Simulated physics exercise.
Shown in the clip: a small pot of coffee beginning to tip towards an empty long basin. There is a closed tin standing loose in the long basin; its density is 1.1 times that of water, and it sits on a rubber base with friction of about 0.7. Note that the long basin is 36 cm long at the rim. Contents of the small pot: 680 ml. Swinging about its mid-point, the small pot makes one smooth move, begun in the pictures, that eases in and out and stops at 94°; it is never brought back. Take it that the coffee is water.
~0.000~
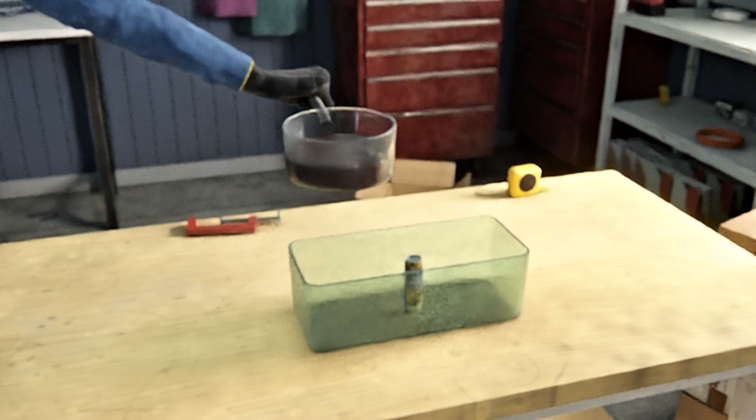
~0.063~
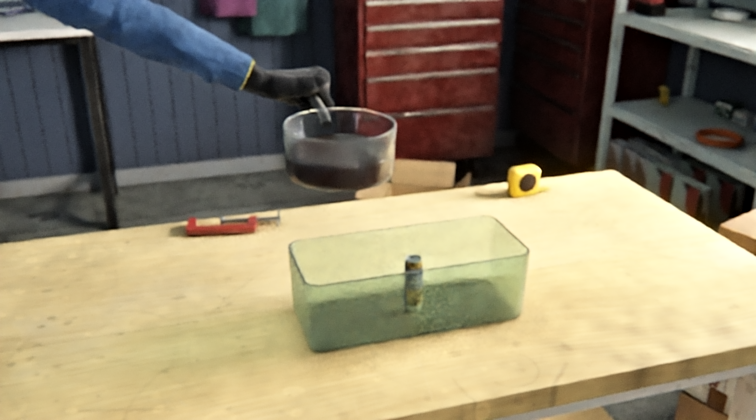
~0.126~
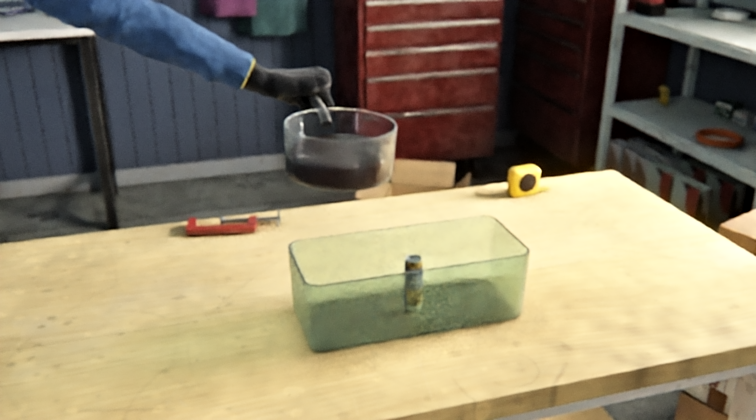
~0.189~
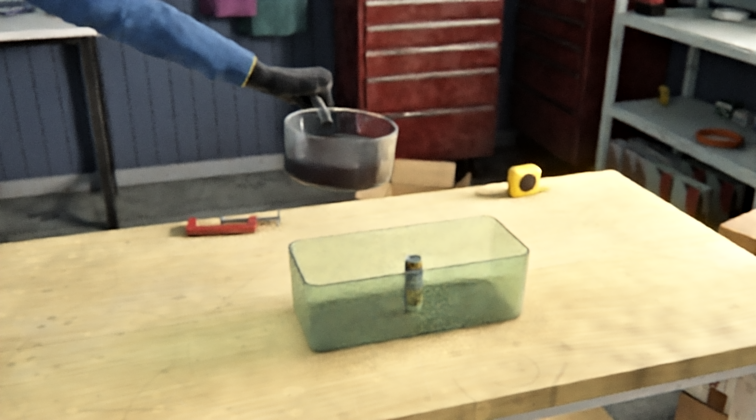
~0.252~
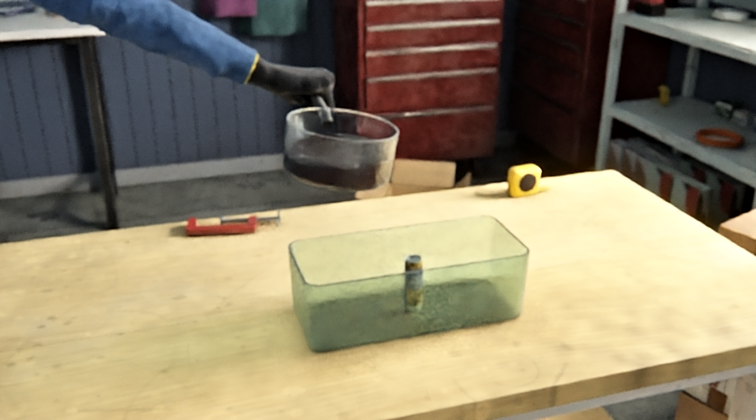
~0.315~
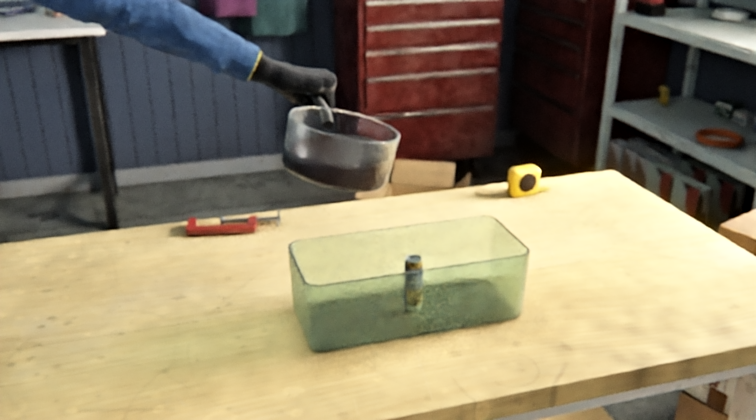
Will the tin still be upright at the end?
Yes, I expect it to stay the right way up.
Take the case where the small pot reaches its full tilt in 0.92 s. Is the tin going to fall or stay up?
In that case the tin does not tip.
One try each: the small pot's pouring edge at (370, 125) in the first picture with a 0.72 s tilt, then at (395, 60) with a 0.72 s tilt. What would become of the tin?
Trial 1 - tin tips; trial 2 - tin stays standing.
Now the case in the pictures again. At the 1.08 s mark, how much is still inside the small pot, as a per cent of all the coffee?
Around 22 percent of it.
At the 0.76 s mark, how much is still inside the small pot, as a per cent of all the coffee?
74 %.
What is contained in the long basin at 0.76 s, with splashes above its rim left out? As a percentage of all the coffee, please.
Near 2 in a hundred.
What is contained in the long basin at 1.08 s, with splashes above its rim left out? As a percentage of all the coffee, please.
Around 58 per cent of the whole.
After 0.76 s the tilt is 60° and 74 per cent is still to pour; the tin stands where it began.
After 1.08 s the tilt is 88° and 23 per cent is still to pour; the tin stands where it began.
After 1.42 s the tilt is 94° and 4 per cent is still to pour; the tin stands where it began.
After 1.79 s the tilt is 94° and 1 per cent is still to pour; the tin stands where it began.
In the end the tin stands where it began.
